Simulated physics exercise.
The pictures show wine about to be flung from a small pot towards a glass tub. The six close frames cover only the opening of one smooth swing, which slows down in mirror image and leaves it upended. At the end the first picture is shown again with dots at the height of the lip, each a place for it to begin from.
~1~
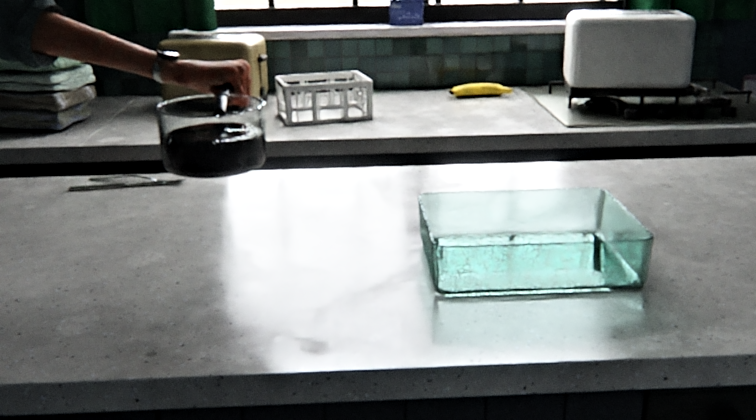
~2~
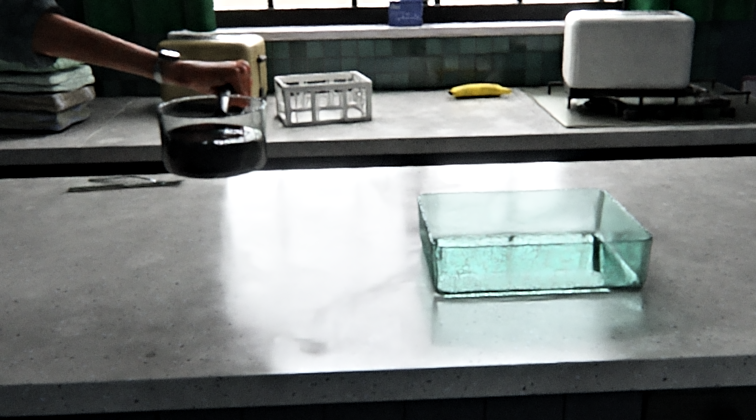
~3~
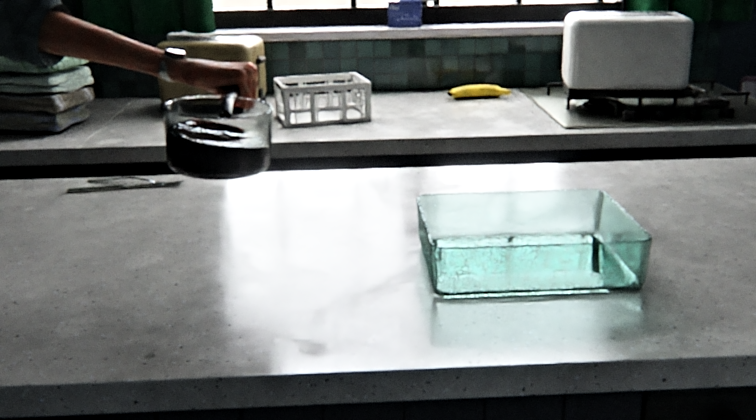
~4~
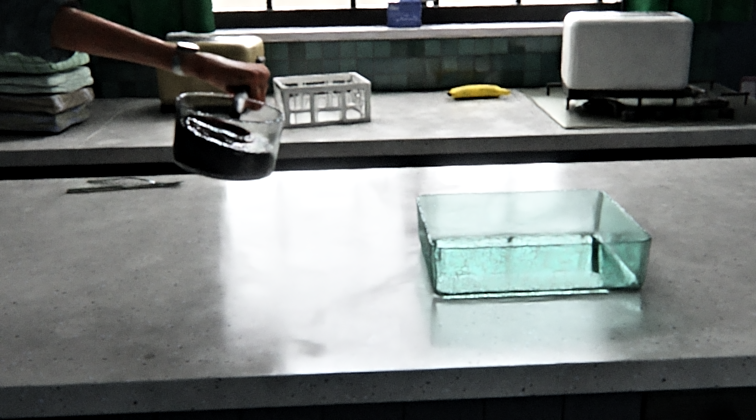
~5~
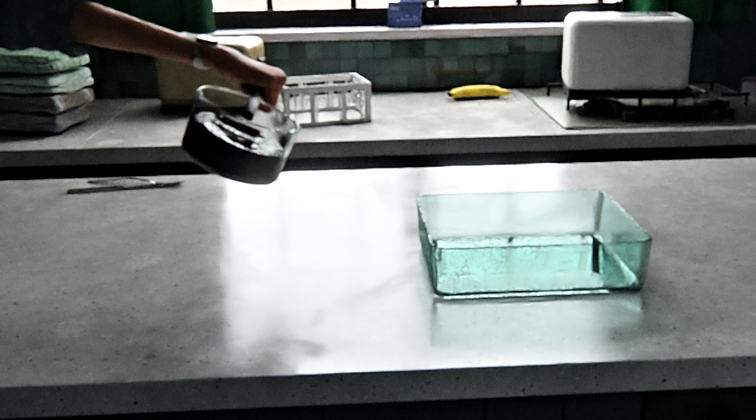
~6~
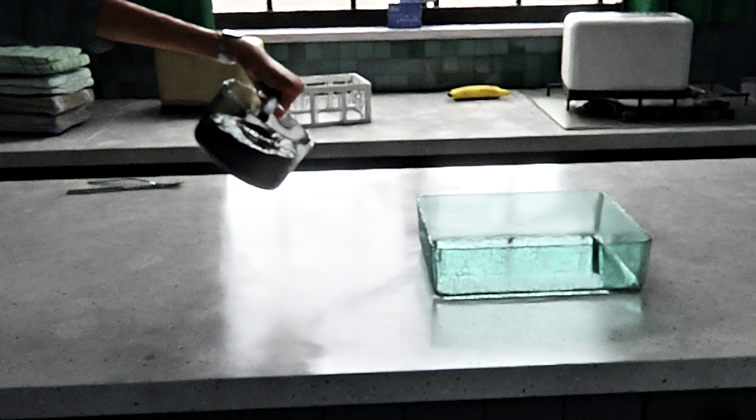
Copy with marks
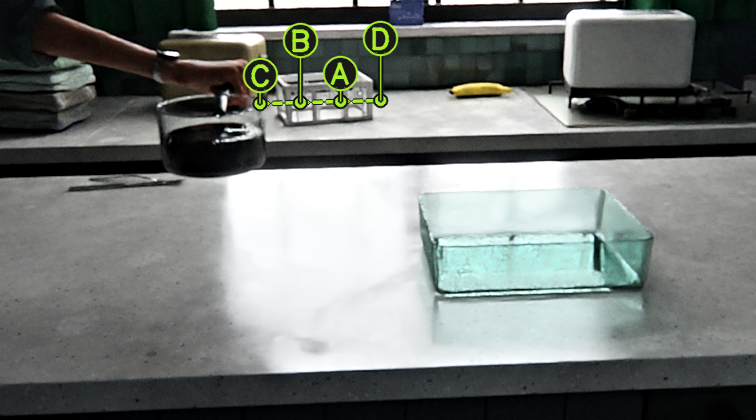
In a kitchen with green wall tiles below a window, a fixed, slightly raised view looks across a pale grey counter. A clear glass pot of dark liquid is held at the left, a greenish glass tub sits at the right, and a white rack, yellow banana and white toaster stand behind. The hand holds the pot upright, then moves it a little rightward while tilting it steadily toward the right.
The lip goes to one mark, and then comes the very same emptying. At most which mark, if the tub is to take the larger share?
The limit is B.
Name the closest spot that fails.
The answer is C.
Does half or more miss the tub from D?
No, not at all.
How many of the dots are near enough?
Three.
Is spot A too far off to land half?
No.
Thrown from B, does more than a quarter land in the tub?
Yes.
On the marked copy, A at (340, 101); B at (300, 102); C at (260, 103); D at (380, 100).
Choosing A, about 78 % lands in the tub, 1 % falls short and 21 % goes beside or beyond.
Choosing B, about 80 % lands in the tub, 4 % falls short and 15 % goes beside or beyond.
Choosing C, about 7 % lands in the tub, 89 % falls short and 3 % goes beside or beyond.
Choosing D, about 63 % lands in the tub, 3 % falls short and 35 % goes beside or beyond.
